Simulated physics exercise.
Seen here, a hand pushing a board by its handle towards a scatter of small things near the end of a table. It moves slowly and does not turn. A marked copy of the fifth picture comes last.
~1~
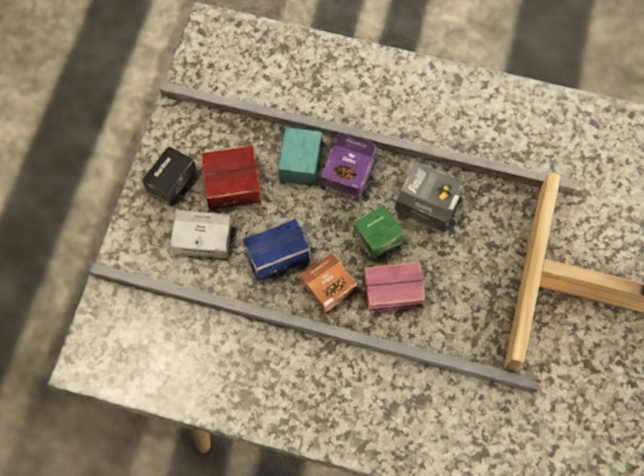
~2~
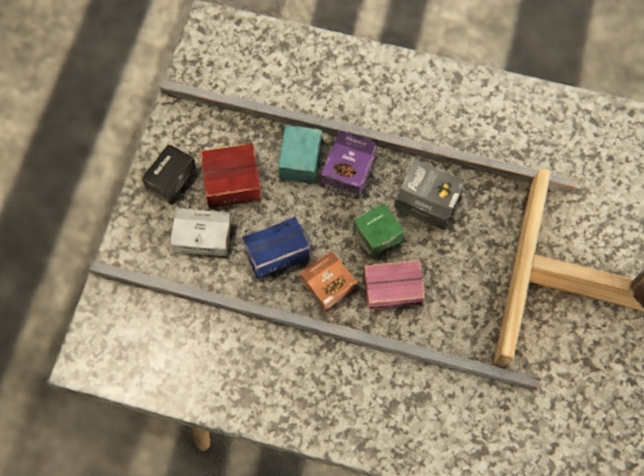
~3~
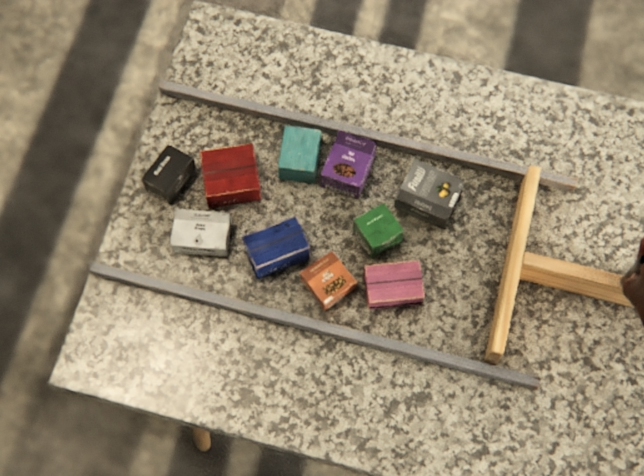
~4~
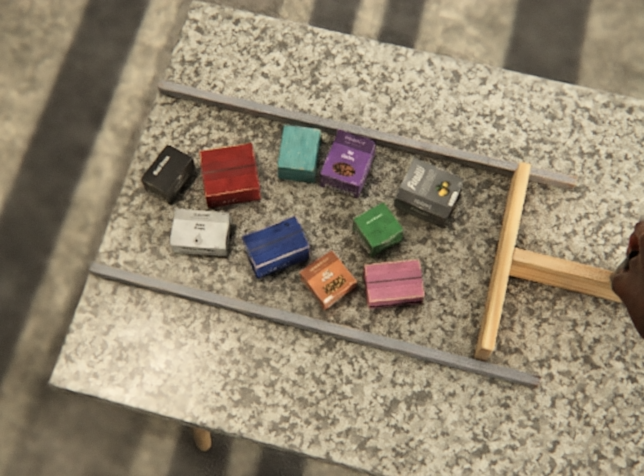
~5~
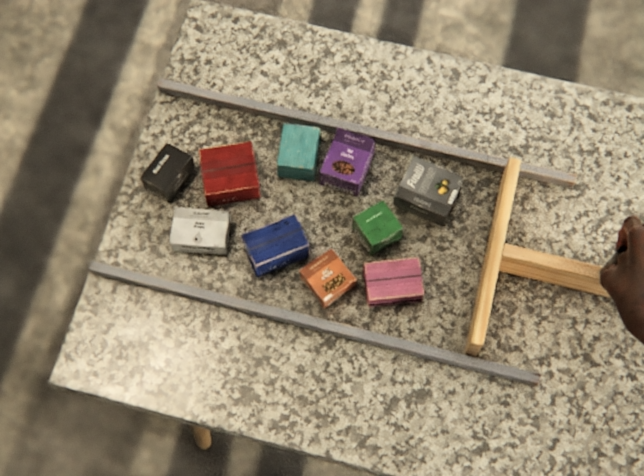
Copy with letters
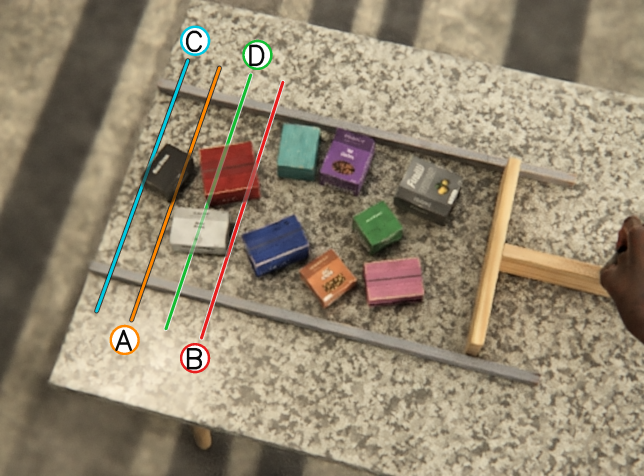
On a speckled stone tabletop, a hand slowly pushed a wooden board by its handle a short way left between two grey rails, towards a scatter of small colourful boxes that stayed still.
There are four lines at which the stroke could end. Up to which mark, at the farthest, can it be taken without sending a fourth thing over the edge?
As far as mark B.
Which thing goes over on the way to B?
The black box.
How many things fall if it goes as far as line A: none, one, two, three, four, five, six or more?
Six or more.
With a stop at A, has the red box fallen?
Yes.
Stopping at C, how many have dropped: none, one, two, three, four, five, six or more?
Six or more.
On the marked copy, A at (178, 187); B at (244, 203); C at (145, 179); D at (211, 195).
Taking B. A third of the way, board (405, 225); purple packet (336, 160); blue box (267, 242).
Two thirds of the way, board (314, 204); black box (123, 186); white packet (141, 226).
When it is over, board (247, 187); black box over the edge; white packet (113, 219); one fallen.
As for the rest, A drops seven; C drops ten; D drops four.
